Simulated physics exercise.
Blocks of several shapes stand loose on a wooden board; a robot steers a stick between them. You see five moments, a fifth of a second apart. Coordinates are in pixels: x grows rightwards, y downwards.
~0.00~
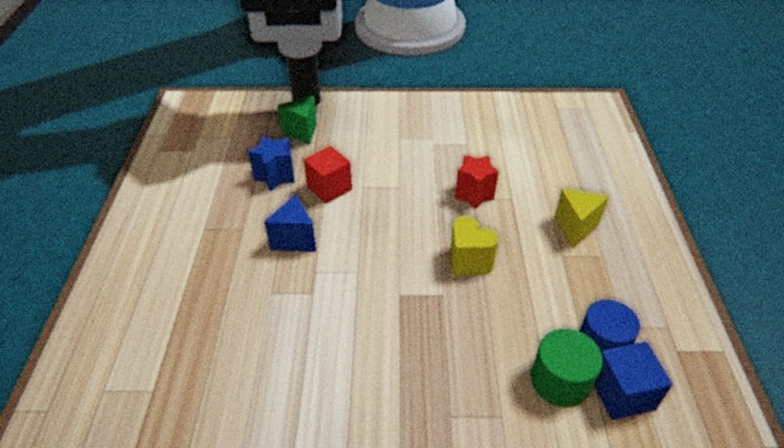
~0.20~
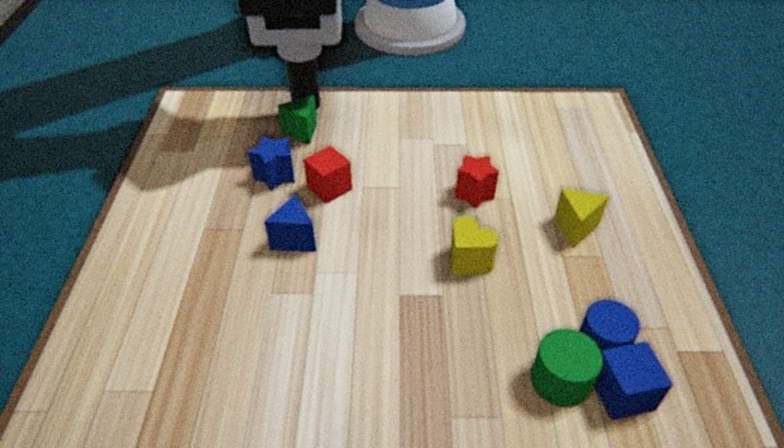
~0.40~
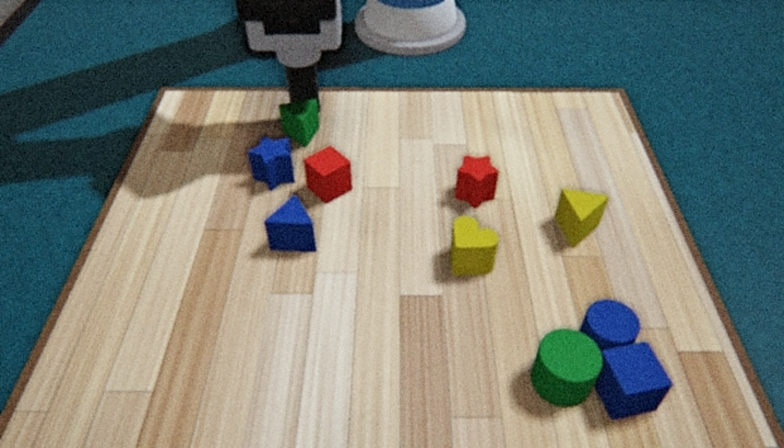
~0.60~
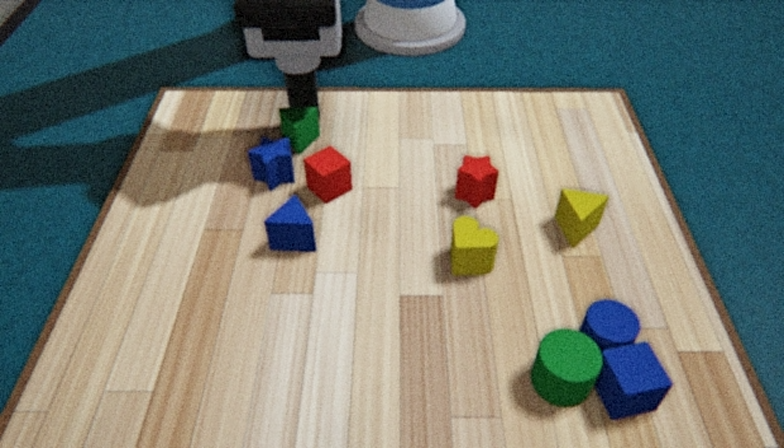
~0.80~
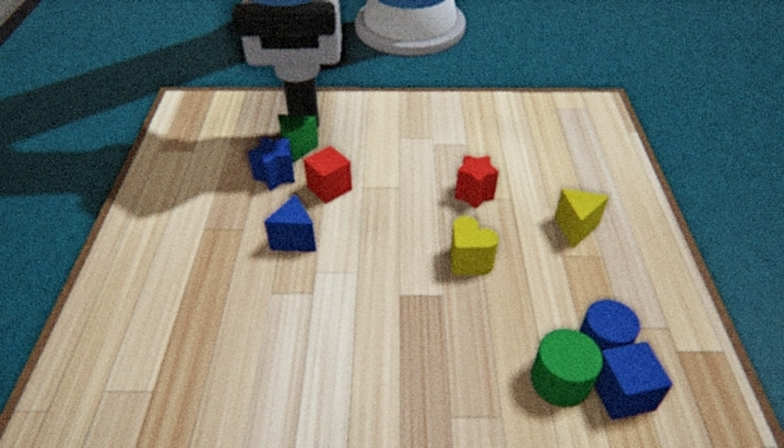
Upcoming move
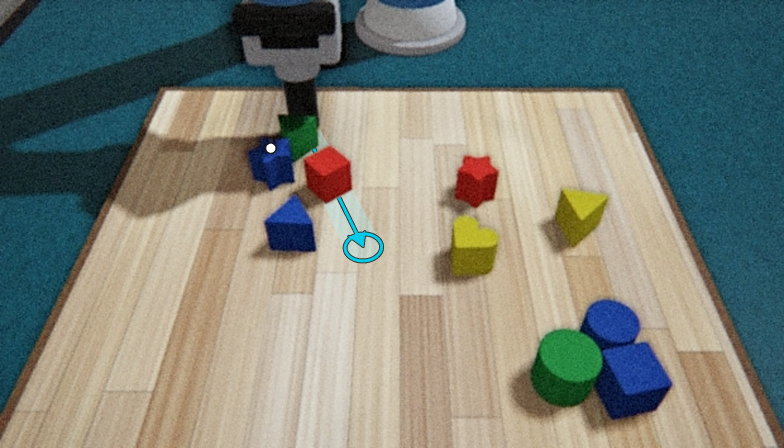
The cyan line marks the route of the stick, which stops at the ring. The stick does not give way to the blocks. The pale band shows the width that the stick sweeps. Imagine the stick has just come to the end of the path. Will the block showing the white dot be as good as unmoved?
Final answer: No.
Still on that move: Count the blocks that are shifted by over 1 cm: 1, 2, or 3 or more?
It's going to be three or more.
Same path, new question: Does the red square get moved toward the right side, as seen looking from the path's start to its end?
Short answer: Yes.
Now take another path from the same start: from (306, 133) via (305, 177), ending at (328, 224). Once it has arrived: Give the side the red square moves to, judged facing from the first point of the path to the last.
It goes toward the left-hand side.
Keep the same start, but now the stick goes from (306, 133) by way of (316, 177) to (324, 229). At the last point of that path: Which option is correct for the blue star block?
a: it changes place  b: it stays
a.
Path on the board, straight from (306, 133) to (363, 247); the dot is on the blue star block.
On the path given first. One third of the way, stick (322, 158); blue star block (262, 160), turned 20° clockwise; green triangle (291, 145), turned 55° clockwise.
Two thirds of the way, stick (342, 196); blue star block (262, 160), turned 25° clockwise; green triangle (291, 145), turned 60° clockwise; red square (340, 201), turned 40° clockwise.
At the end, stick (363, 239); blue star block (262, 160), turned 25° clockwise; blue triangle in place; green triangle (291, 145), turned 60° clockwise; red square (346, 246), turned 70° clockwise.
